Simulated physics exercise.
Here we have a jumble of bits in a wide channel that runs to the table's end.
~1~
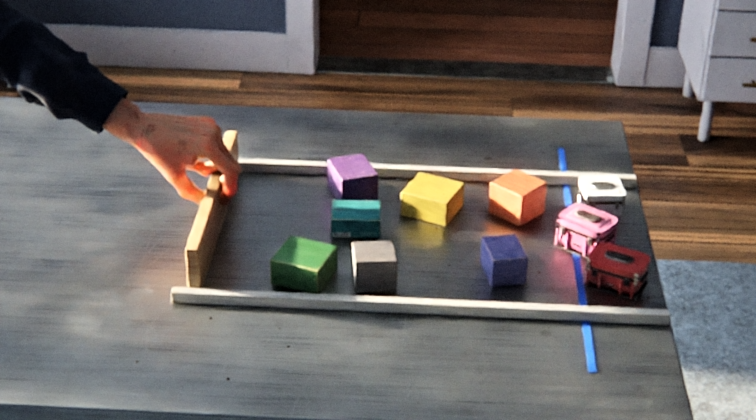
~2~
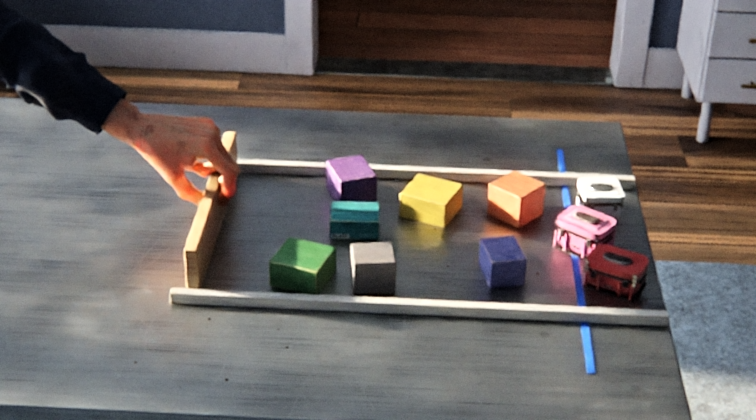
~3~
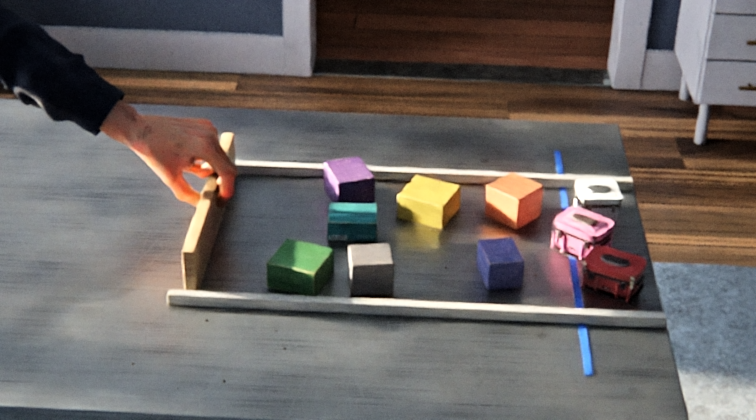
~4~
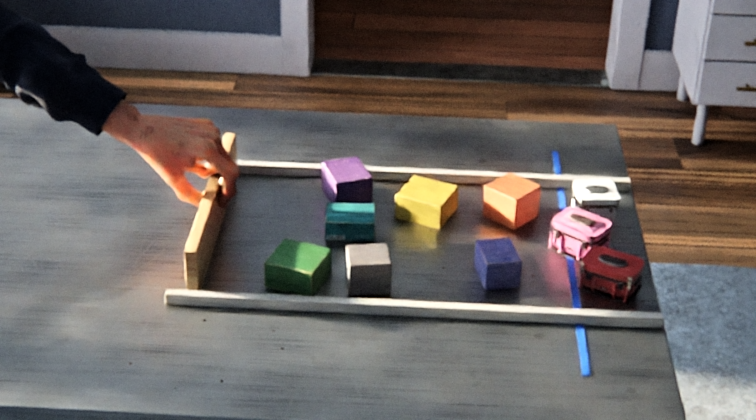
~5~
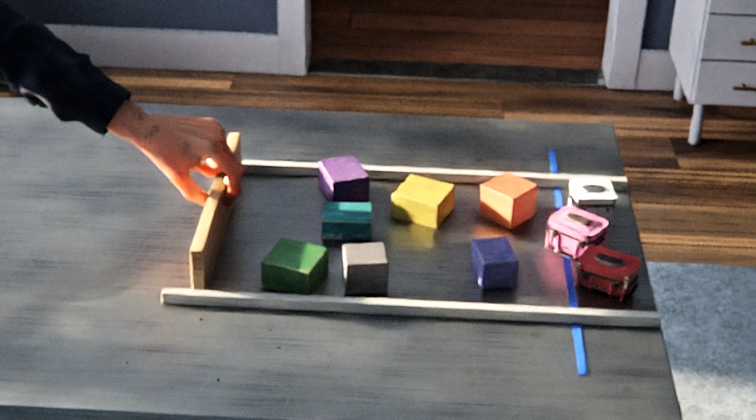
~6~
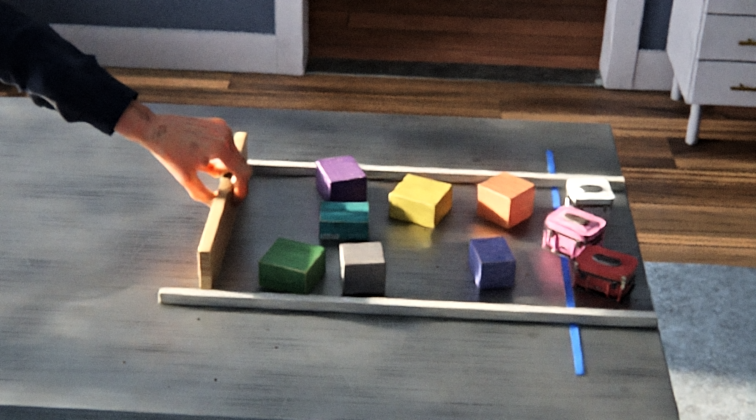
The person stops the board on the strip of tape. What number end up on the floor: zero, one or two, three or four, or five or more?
As it turns out, the number that fall off is three or four.
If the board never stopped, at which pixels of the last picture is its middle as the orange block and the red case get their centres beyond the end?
At (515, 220) for the orange block; at (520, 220) for the red case.
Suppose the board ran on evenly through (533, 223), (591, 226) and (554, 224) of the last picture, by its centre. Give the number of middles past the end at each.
In that order 3, 7 and 3.
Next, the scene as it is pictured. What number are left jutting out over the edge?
It comes to 4.
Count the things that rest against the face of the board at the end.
That makes 3.
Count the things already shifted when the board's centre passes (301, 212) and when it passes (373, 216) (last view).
2 and 5.
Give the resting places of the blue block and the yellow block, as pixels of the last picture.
First (636, 256), then (624, 209).
Soon after, none off yet; red case at rest near (606, 273); white case at rest near (589, 201); pink case at rest near (575, 234).
Then, none off yet; red case moved about its own width near (641, 273); white case tipped well over near (658, 224); pink case moved a little near (592, 233).
At rest, the number that fall off is three or four; fallen, orange block, white case and red case.
